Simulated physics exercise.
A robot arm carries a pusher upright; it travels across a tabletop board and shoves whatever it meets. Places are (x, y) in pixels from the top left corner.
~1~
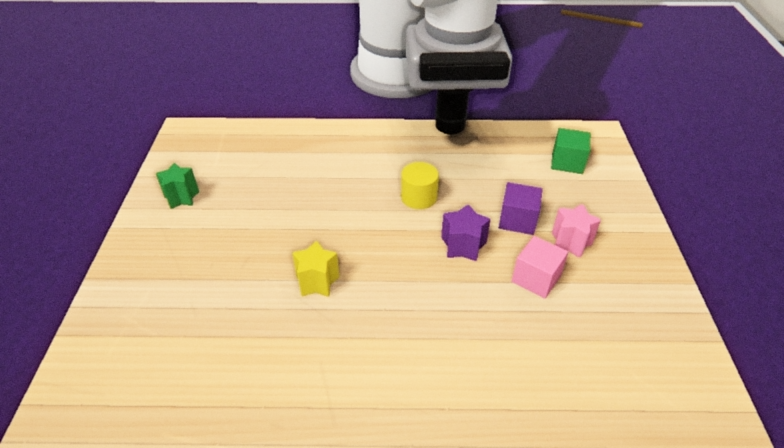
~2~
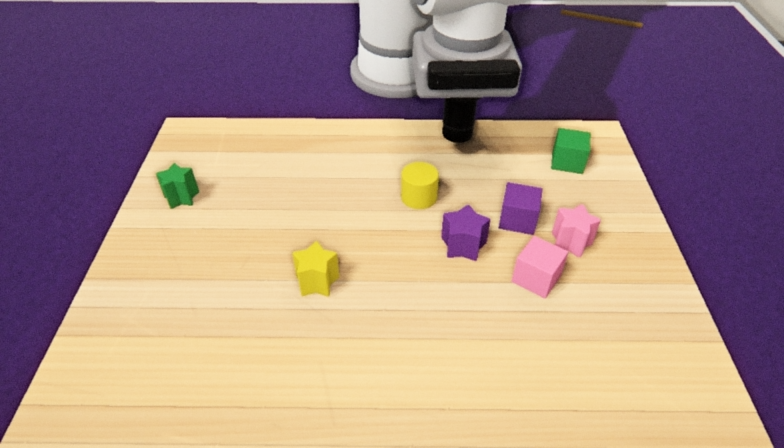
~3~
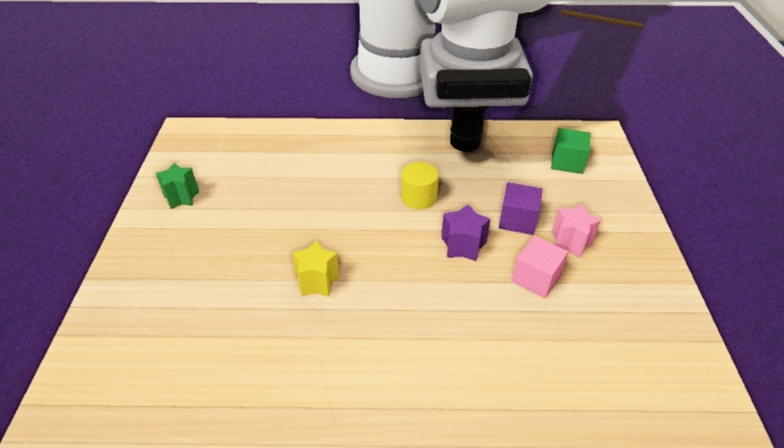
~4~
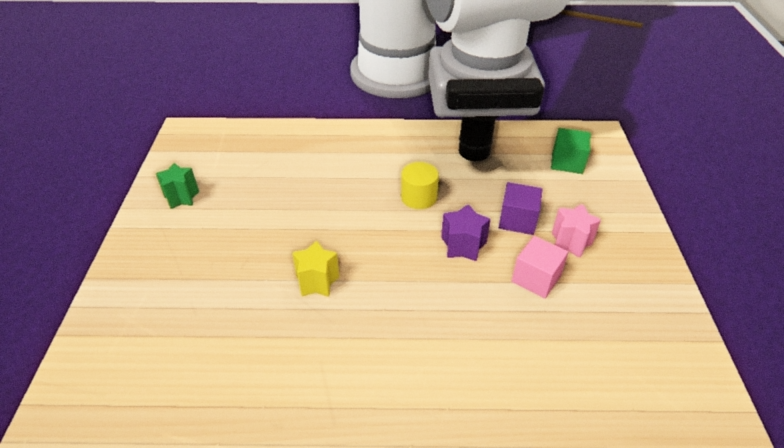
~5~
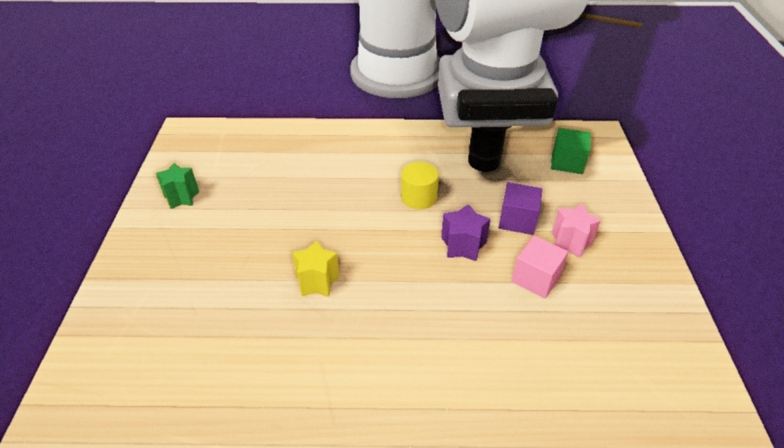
A pale wooden board lies on a purple surface, seen from above and in front by a still camera. A green star sits at left, a yellow star and yellow cylinder nearer the middle, and a purple star, purple cube, pink cube, pink star and green cube at right. The white robot arm at the top slides its black tip slowly right and slightly forward, touching no blocks.
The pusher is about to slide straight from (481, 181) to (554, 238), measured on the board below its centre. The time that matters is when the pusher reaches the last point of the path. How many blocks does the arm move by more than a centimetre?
The number will come to 3 or more.
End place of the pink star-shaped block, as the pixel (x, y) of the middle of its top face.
So, by the moment the path ends, you'll find the top centre of the pink star-shaped block at (599, 228).
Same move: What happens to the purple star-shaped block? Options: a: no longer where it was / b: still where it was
Letter b.
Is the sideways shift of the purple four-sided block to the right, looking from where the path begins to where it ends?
Answer: Yes.
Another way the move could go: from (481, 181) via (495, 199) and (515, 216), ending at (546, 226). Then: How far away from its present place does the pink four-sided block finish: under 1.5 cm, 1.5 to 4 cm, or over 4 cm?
My answer is that it shifts under 1.5 cm.
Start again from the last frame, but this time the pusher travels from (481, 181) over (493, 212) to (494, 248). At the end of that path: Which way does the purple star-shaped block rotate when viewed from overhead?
In a top view, it turns clockwise.
The first path, step by step. One third of the way, pusher at (509, 181); purple four-sided block at (527, 200).
Two thirds of the way, pusher at (533, 200); purple four-sided block at (539, 219).
At the end, pusher at (559, 220); yellow circle in place; purple star-shaped block in place; purple four-sided block at (551, 238), turned 20° clockwise; pink four-sided block at (542, 265); pink star-shaped block at (599, 228), turned 30° anticlockwise.
